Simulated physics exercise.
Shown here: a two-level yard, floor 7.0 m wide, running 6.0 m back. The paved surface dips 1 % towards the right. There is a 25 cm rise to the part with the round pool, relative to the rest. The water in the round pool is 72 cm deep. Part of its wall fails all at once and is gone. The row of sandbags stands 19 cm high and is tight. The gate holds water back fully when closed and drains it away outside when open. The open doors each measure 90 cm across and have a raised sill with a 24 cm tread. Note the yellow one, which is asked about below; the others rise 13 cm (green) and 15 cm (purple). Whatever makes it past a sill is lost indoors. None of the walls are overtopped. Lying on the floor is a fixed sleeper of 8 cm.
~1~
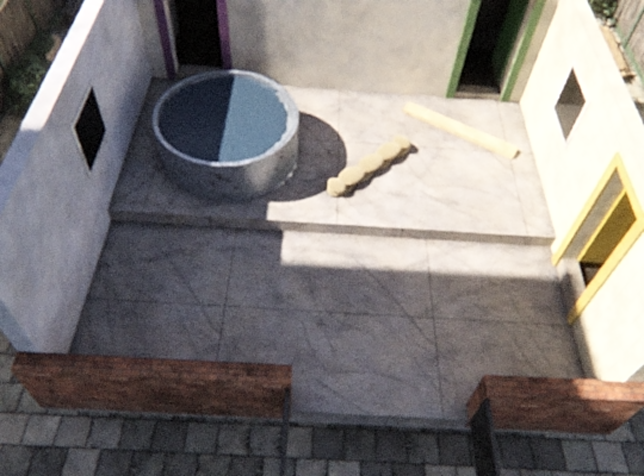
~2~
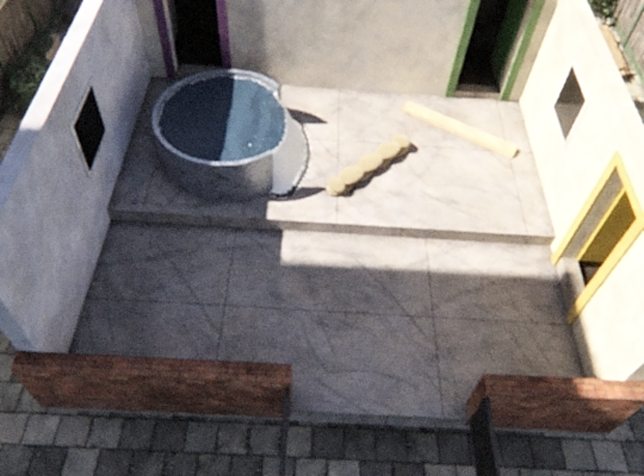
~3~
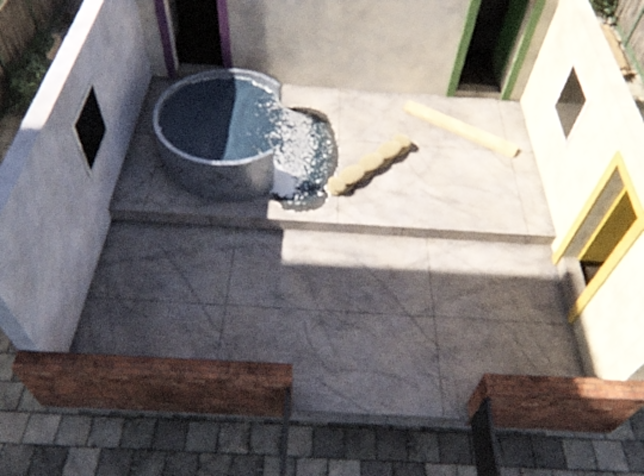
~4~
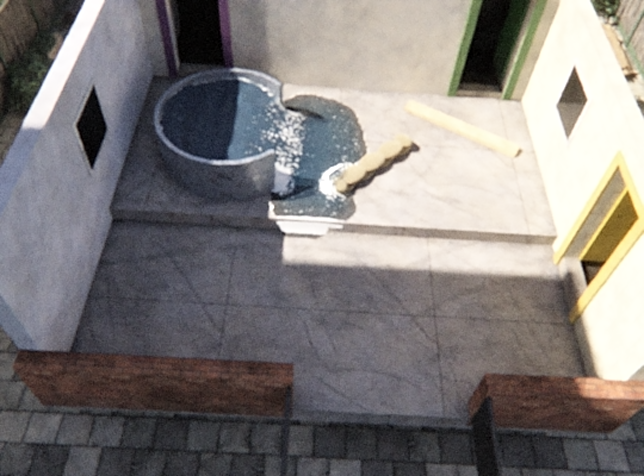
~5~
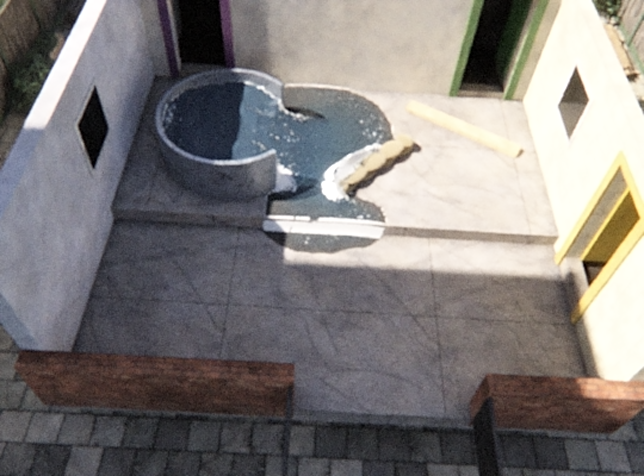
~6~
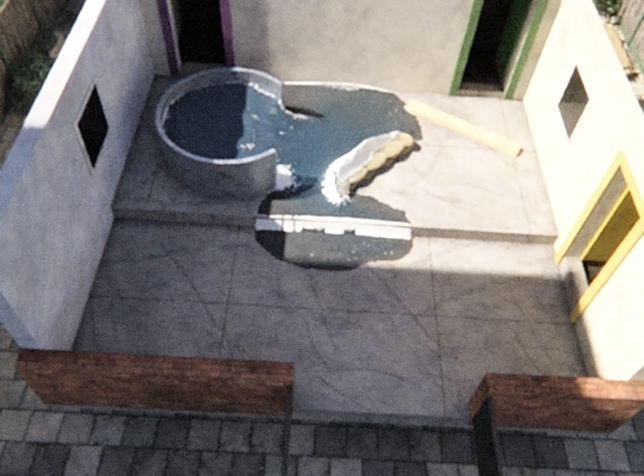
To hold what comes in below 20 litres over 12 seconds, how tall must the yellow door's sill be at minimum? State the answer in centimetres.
About 9.5 cm.
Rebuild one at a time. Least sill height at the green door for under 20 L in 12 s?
The green door needs around 19 cm.
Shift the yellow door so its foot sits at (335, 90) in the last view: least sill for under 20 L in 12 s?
About 9.5 cm.
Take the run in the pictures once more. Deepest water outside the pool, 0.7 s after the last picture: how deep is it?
Roughly 42 cm.
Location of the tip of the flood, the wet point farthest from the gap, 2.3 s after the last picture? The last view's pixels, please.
The tip of the flood lies near (586, 406).
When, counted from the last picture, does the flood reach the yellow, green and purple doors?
At yellow it's 1.8 s, at green 0.5 s, and at purple 3.2 s.
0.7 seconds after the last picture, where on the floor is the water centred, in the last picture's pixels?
Centre of mass: About (303, 151) px.
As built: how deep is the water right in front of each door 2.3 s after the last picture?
Lab note, cm: Yellow 13; green 22; purple 0.
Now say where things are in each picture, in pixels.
The first frame shows the round pool at (227, 118) is whole and still, 72 cm deep; the yellow door at (590, 251) is dry.
In the second frame, water pours out at (293, 145) and has run 0.3 m, to (299, 124); about 8 cm deep outside, 72 cm at the back.
In the third frame, water pours out at (294, 145) and has run 0.8 m, to (320, 201); about 10 cm deep outside, 72 cm at the back.
In the fourth frame, the gap is at (295, 146), the front 1.3 m out at (348, 213); the back of the round pool holds 71 cm.
In the fifth frame, the front is at (379, 111), 1.7 m from the gap at (296, 146); 5.0 m2 of floor is wet, 63 cm left at the back.
In the sixth frame, the gap is at (296, 146), the front 2.3 m out at (412, 114); the back of the round pool holds 61 cm; 2.5 m in a straight line remain to the yellow door at (593, 250).
Then, 0.7 s after the last picture water covers 35 % of the floor, deepest (42 cm) near (334, 178); it has not reached the yellow door.
Then, 2.3 s after the last picture water covers 65 % of the floor, deepest (38 cm) near (518, 107); 13 cm at the yellow door, 0 litres in over its 22 cm sill.
Then, 11.3 s after the last picture water covers 90 % of the floor, deepest (10 cm) near (582, 394); 9 cm at the yellow door, 0 litres in over its 22 cm sill.
At the yellow door as built, the water peaked near 17 cm, 2.7 s after the last picture.
Run again over the same 12 s with other heights there, 38 litres in over 7.5 cm, 12 litres over 10.5 cm. The limit of 20 litres is kept from about 9.5 cm up.
